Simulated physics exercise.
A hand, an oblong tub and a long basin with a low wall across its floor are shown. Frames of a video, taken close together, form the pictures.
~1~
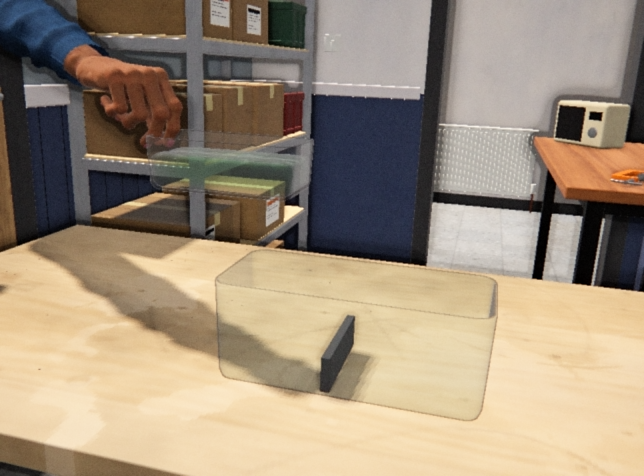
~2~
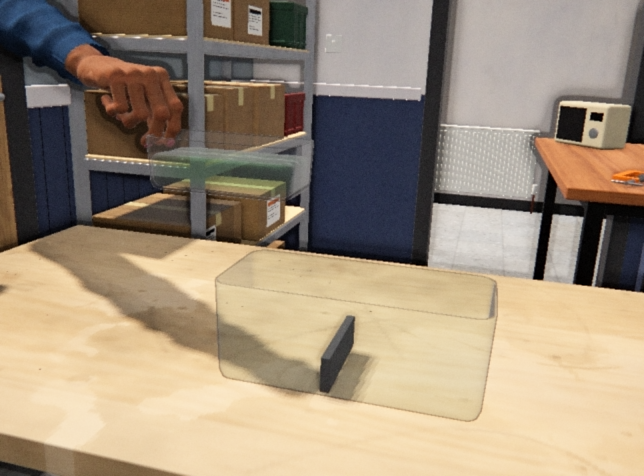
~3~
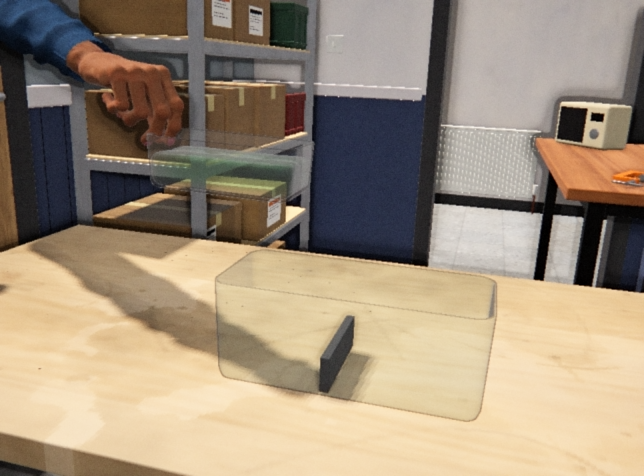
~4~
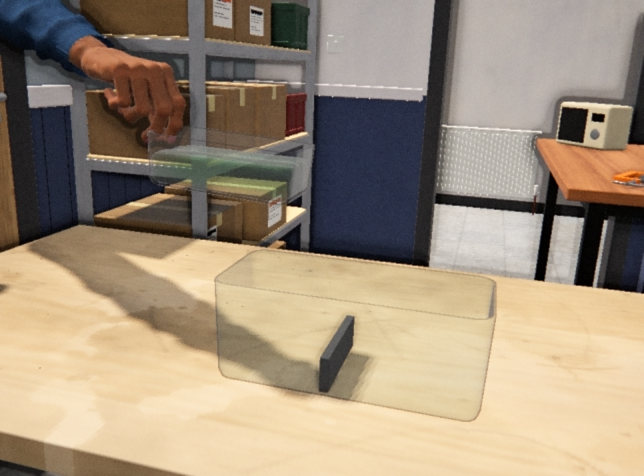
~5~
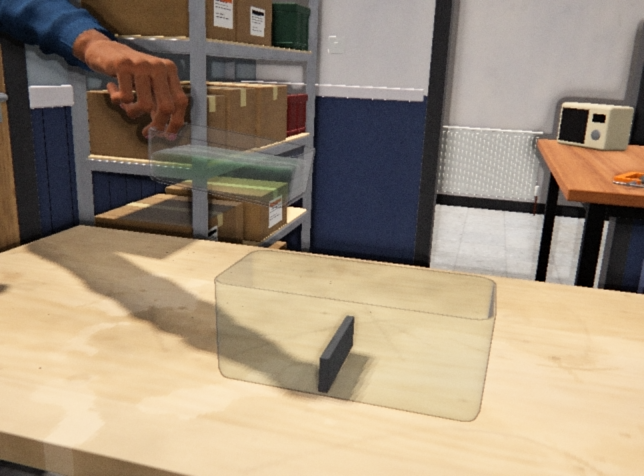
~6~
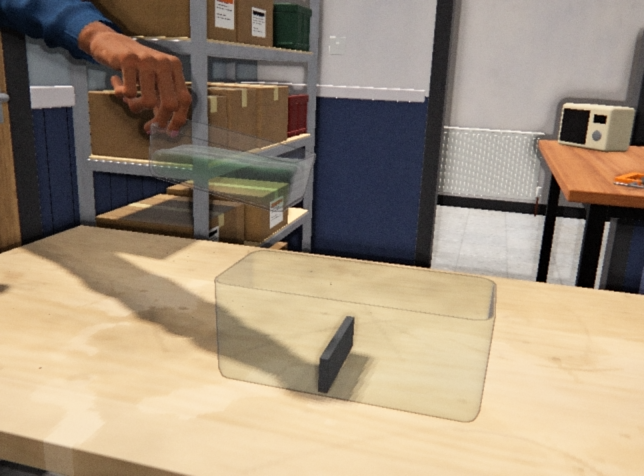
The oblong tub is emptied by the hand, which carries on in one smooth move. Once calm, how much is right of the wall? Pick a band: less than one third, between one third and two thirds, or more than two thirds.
It is between one third and two thirds.
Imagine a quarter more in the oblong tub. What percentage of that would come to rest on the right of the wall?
Some 60 parts in a hundred.
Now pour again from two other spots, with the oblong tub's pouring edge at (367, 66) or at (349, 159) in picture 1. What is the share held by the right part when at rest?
About 85 per cent, then about 75 per cent.
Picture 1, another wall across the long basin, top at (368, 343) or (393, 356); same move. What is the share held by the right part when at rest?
About 15 % and 10 %.
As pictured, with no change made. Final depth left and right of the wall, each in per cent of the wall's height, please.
On the left it's around 30 per cent; on the right, 30 per cent.
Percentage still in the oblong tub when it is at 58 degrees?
35 %.
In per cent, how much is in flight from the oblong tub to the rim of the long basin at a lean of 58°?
Around 35 percent.
A moment on, the oblong tub is tipped part way and 37 per cent is still to pour, 5 is left of the wall and 25 right of it.
Next, the oblong tub is tipped on its side and 8 per cent is still to pour, 32 is left of the wall and 55 right of it.
Then the oblong tub is tipped right over and 0 per cent is still to pour, 43 is left of the wall and 55 right of it.
Later the oblong tub is tipped right over and 0 per cent is still to pour, 43 is left of the wall and 55 right of it.
Finally, 44 per cent lies left of the wall, 55 right of it and 1 outside.
